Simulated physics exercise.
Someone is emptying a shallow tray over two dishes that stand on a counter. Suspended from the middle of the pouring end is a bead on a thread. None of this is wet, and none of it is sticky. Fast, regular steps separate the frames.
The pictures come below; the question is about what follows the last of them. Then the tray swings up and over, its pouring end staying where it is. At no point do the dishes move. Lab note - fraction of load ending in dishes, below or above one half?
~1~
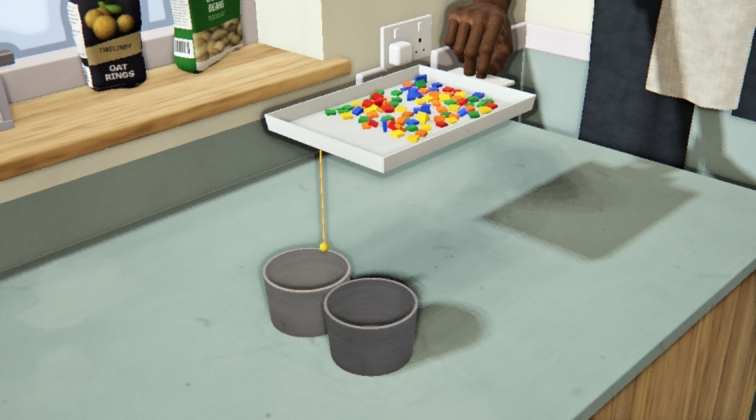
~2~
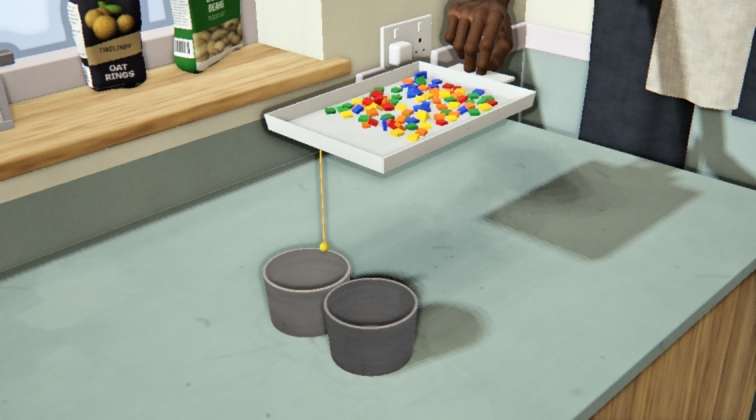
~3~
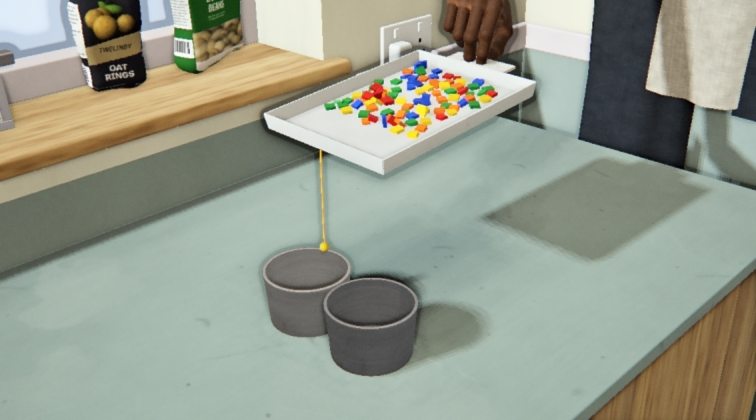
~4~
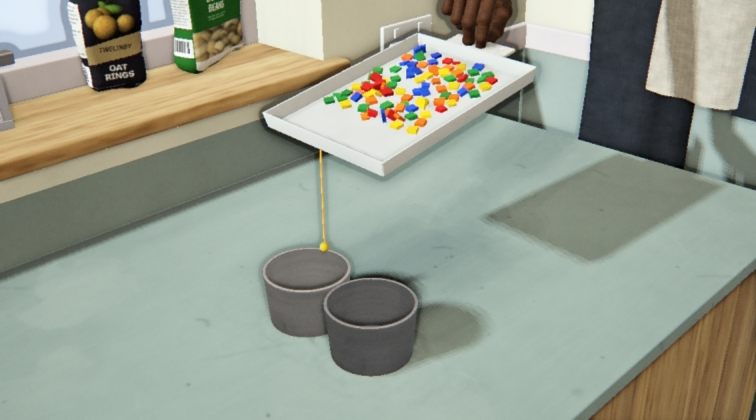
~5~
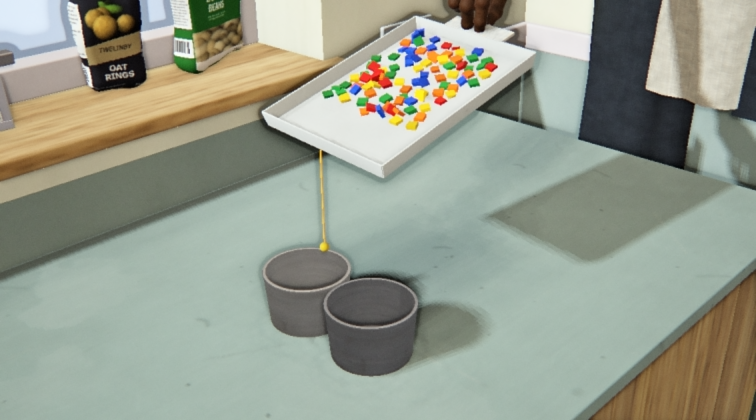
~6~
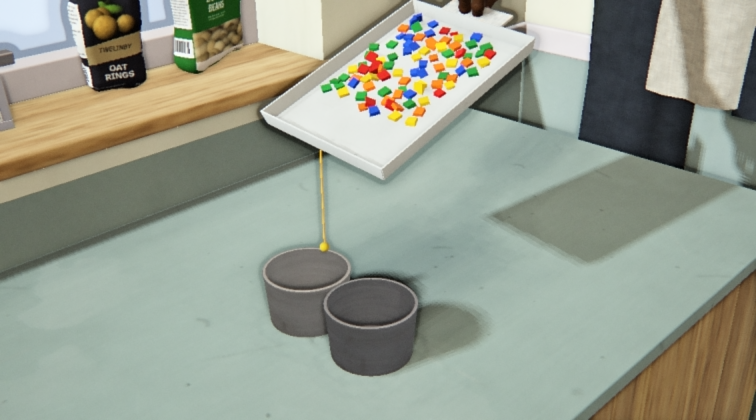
The dishes secure over fifty percent.
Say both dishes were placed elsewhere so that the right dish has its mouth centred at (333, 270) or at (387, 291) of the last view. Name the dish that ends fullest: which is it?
The first time it's the right member, the second time the right member.
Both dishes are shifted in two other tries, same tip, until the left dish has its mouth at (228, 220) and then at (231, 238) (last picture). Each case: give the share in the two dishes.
First placement: 0 per cent; second placement: 20 per cent.
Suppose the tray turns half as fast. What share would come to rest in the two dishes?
I'd expect near 90 per cent.
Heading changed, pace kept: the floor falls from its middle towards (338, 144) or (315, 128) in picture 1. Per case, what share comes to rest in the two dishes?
Around 50 per cent first, around 0 per cent next.
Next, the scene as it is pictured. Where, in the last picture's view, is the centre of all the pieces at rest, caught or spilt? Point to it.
The centre settles at about (353, 340).
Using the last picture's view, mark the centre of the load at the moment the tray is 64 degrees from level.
Somewhere around pixel (355, 136) in the last picture.
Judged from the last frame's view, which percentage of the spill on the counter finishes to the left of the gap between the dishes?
Looks like close to 70 per cent of it.
Soon, tray tipped steeply; nearly all on the tray; a small part in the air.
A while on, tray tipped past a quarter turn; about half on the tray; about a quarter in the right dish; a small part in the left dish; a small part outside both; a small part in the air.
Towards the end, tray tipped past a quarter turn; about two thirds in the right dish; about a quarter in the left dish; a small part outside both; a stray few in the air.
Finally, tray tipped past a quarter turn; about two thirds in the right dish; about a quarter in the left dish; a small part outside both; a stray few in the air.
